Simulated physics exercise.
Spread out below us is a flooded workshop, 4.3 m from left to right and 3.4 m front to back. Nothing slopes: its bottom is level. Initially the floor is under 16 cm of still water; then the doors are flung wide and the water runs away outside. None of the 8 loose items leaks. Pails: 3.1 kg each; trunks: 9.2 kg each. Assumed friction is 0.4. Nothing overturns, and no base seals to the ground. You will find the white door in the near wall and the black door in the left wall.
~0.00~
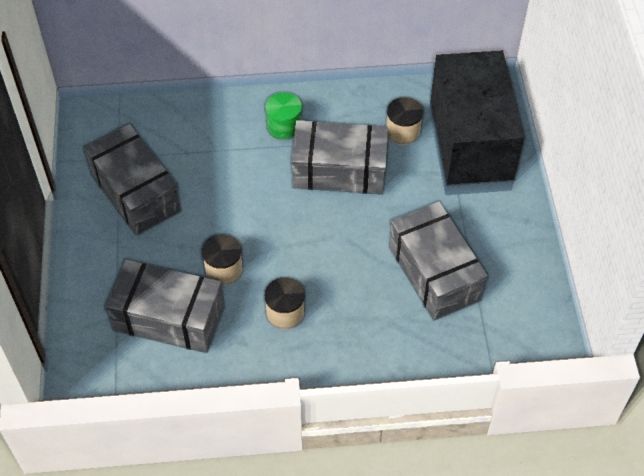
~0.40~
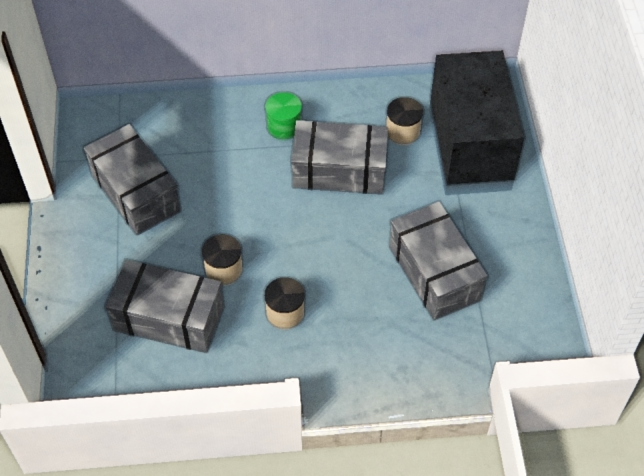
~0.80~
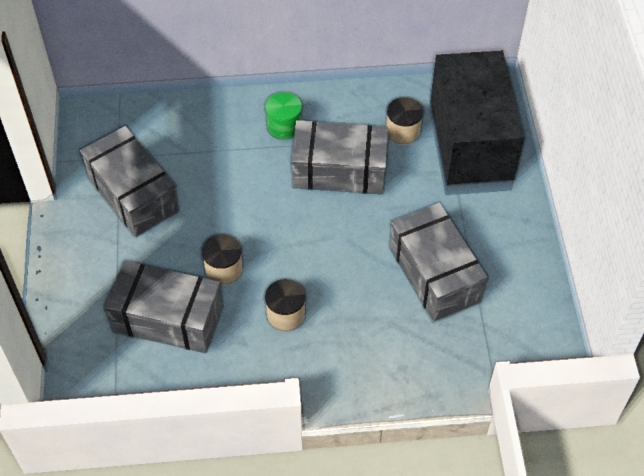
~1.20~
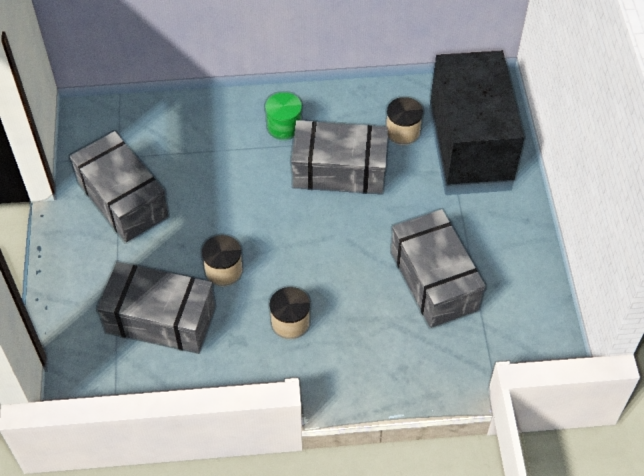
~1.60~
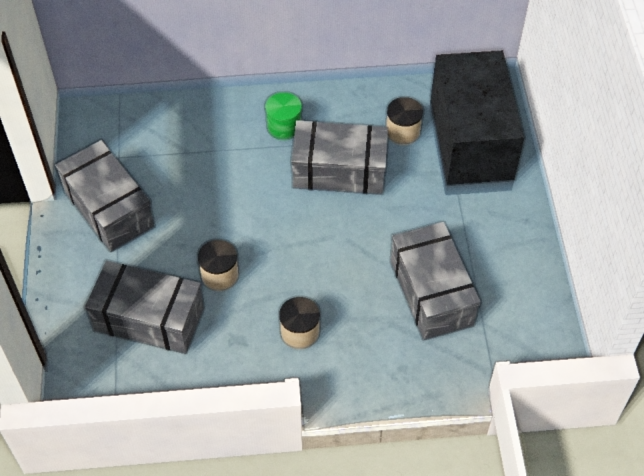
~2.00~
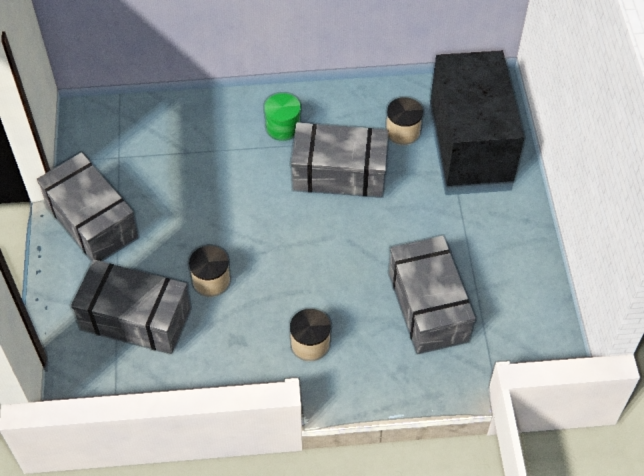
A large black block stands in the back right corner of a blue-floored, light-walled room, seen from a fixed view high above. Four grey, dark-banded crates lie around the floor among three tan, dark-topped drums, with a green pail near the back wall. Openings appear at the left and front, then the left crates slide left, the two nearer drums drift apart and the right crate turns slightly, moving forward.
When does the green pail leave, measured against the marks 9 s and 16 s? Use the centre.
It leaves later than both times or not at all.
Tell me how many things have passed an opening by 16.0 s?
I count 6 by that time.
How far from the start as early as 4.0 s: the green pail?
It has shifted about 40 cm.
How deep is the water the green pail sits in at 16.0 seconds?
Somewhere close to 4 cm.
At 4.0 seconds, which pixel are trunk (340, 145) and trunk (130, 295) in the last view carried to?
I'd say close to (322, 196) and close to (33, 306).
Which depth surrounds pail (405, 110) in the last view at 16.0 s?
Depth: Near 4 cm.
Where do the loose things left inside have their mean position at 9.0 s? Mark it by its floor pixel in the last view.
Somewhere near (300, 221).
After 4.0 s the green pail is near (250, 139), 0.4 m from its start, afloat; 2 of 8 are out; 6 afloat.
After 9.0 s the green pail is near (200, 165), 0.9 m from its start, afloat; 5 of 8 are out; 3 afloat.
After 16.0 s the green pail is near (87, 252), 2.2 m from its start, afloat; 6 of 8 are out; 2 afloat.
After 20.0 s the green pail is near (31, 255), 2.5 m from its start, aground; 6 of 8 are out; 0 afloat.
